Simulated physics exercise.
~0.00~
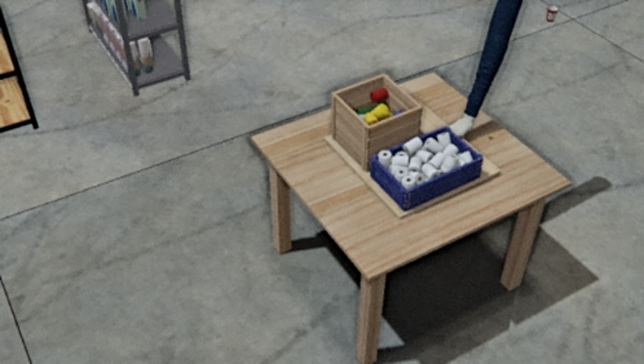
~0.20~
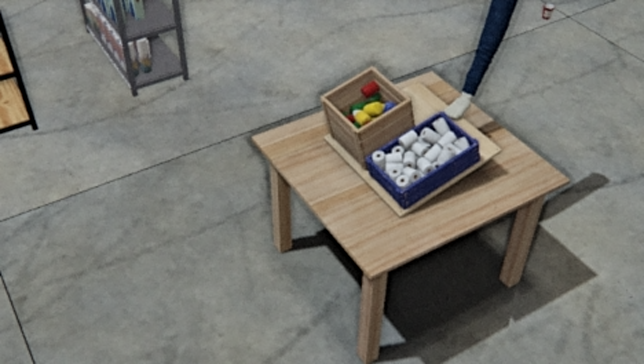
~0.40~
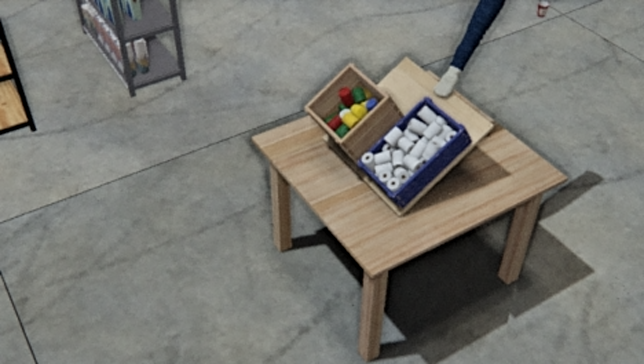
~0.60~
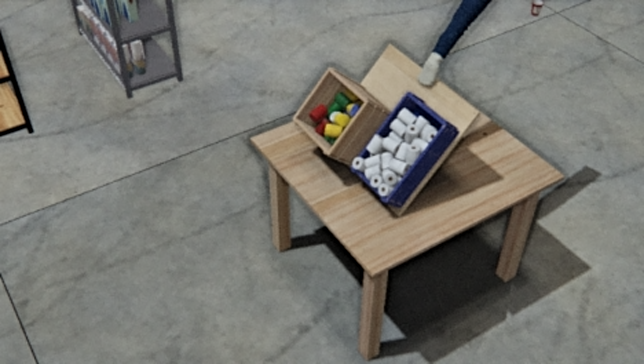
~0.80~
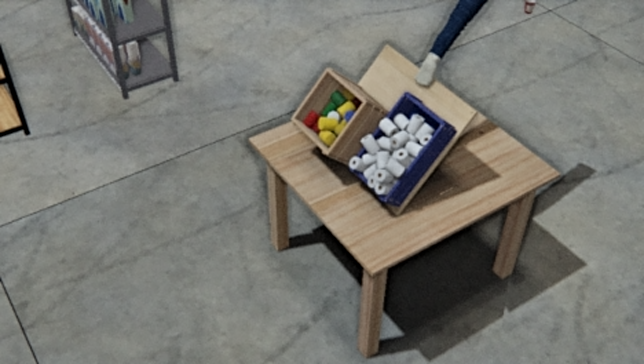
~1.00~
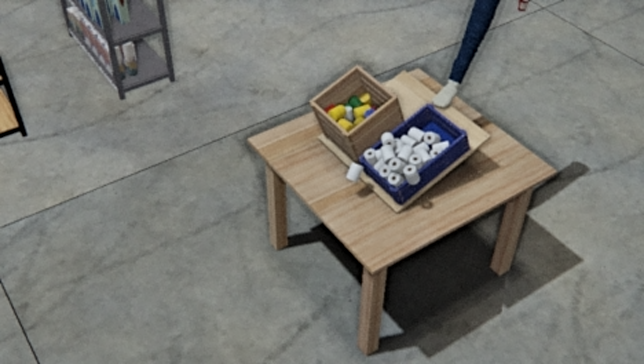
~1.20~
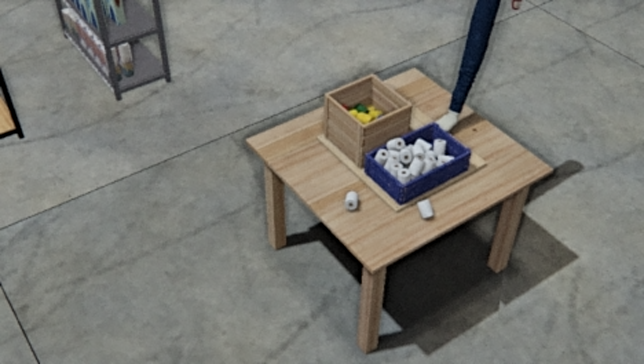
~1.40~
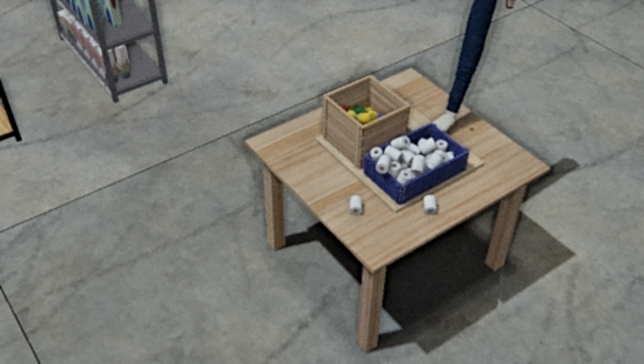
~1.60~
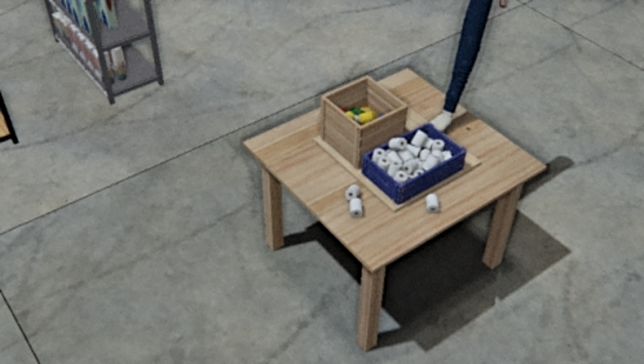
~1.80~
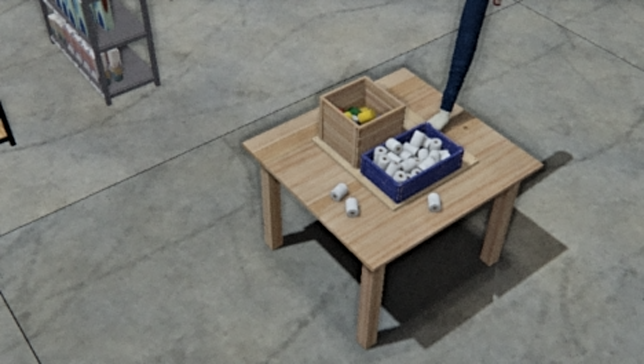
At the start, a blue crate of white paper rolls and a wooden crate of colourful jars sit on a board on a table, with a hand in a dark blue sleeve at the board's right end. The hand raises that end until the board and both crates tilt steeply to the left, and the contents shift toward the low side. As the board is lowered, rolls spill from the blue crate onto the tabletop. The board comes to rest flat, and another roll joins those outside. At the end, three rolls lie on the table, while the jars remain in the wooden crate.
